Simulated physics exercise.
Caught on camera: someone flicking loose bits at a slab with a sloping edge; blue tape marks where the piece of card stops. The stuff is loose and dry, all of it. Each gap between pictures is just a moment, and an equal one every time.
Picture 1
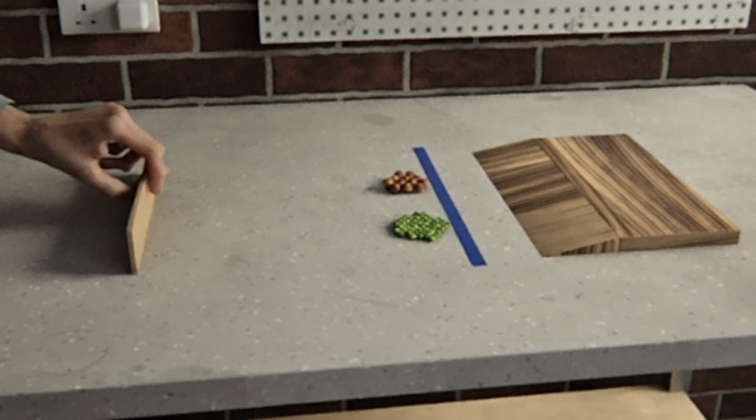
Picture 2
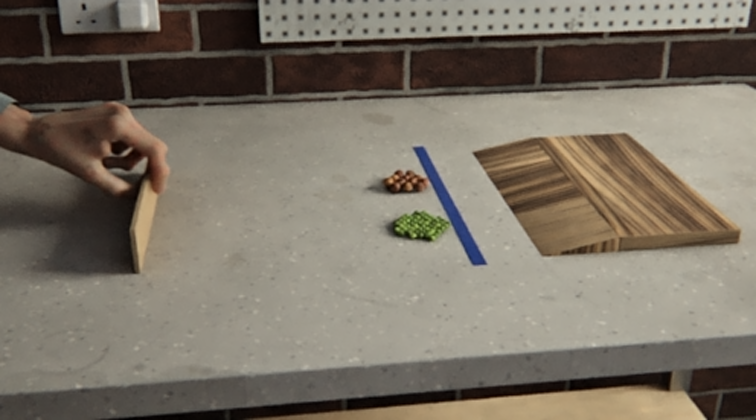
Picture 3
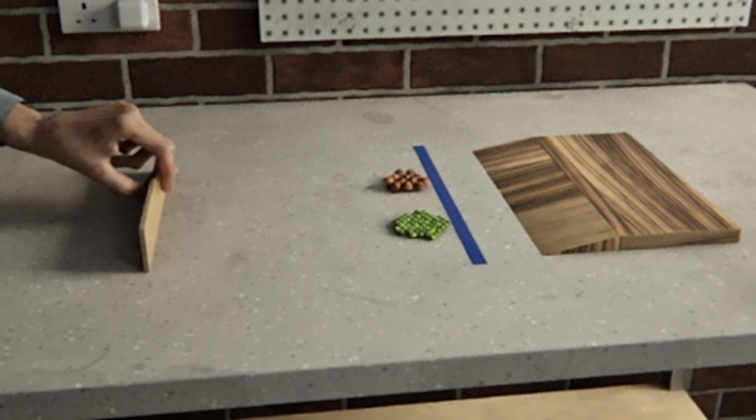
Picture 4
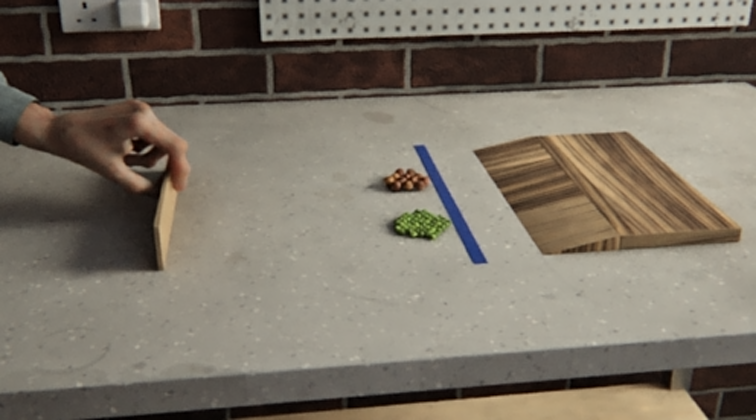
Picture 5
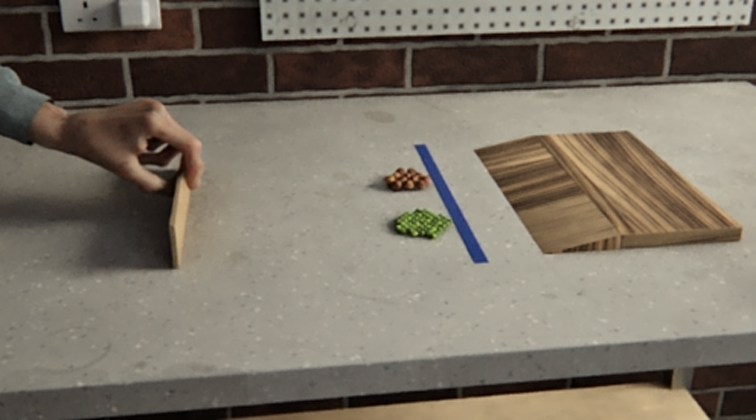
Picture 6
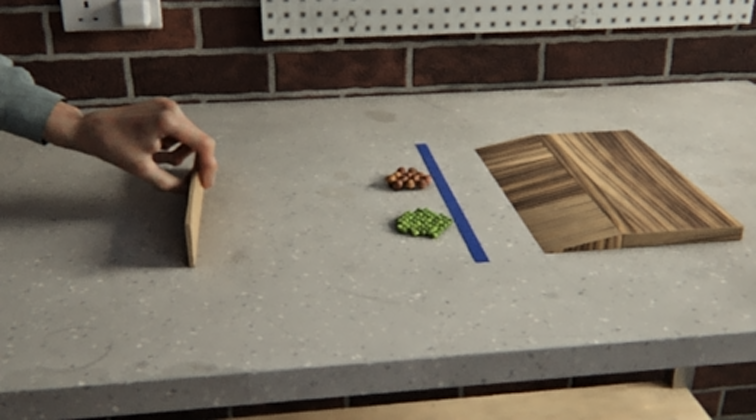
A hand slides an upright piece of card slowly rightward across the speckled grey worktop.
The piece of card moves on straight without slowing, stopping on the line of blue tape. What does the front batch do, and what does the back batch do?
The front batch never gets up; the Back batch never gets up.
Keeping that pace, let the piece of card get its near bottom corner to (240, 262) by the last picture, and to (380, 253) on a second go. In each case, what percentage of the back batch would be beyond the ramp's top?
Try one: 0 %. Try two: 100 %.
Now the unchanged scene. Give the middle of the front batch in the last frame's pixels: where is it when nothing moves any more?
It settles centred at about (497, 219) in the final frame.
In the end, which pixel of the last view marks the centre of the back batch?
Roughly at (479, 177).
Then, 0.64 s on from there, piece of card still moving, near (332, 165); front batch the whole lot short of the ramp; back batch the whole lot short of the ramp.
Then, 1.30 s on from there, piece of card stopped at the blue tape; front batch the whole lot short of the ramp; back batch the whole lot short of the ramp.
In the end, piece of card stopped at the blue tape; front batch none at all past the top, the whole lot short of the ramp; back batch none at all past the top, the whole lot short of the ramp.
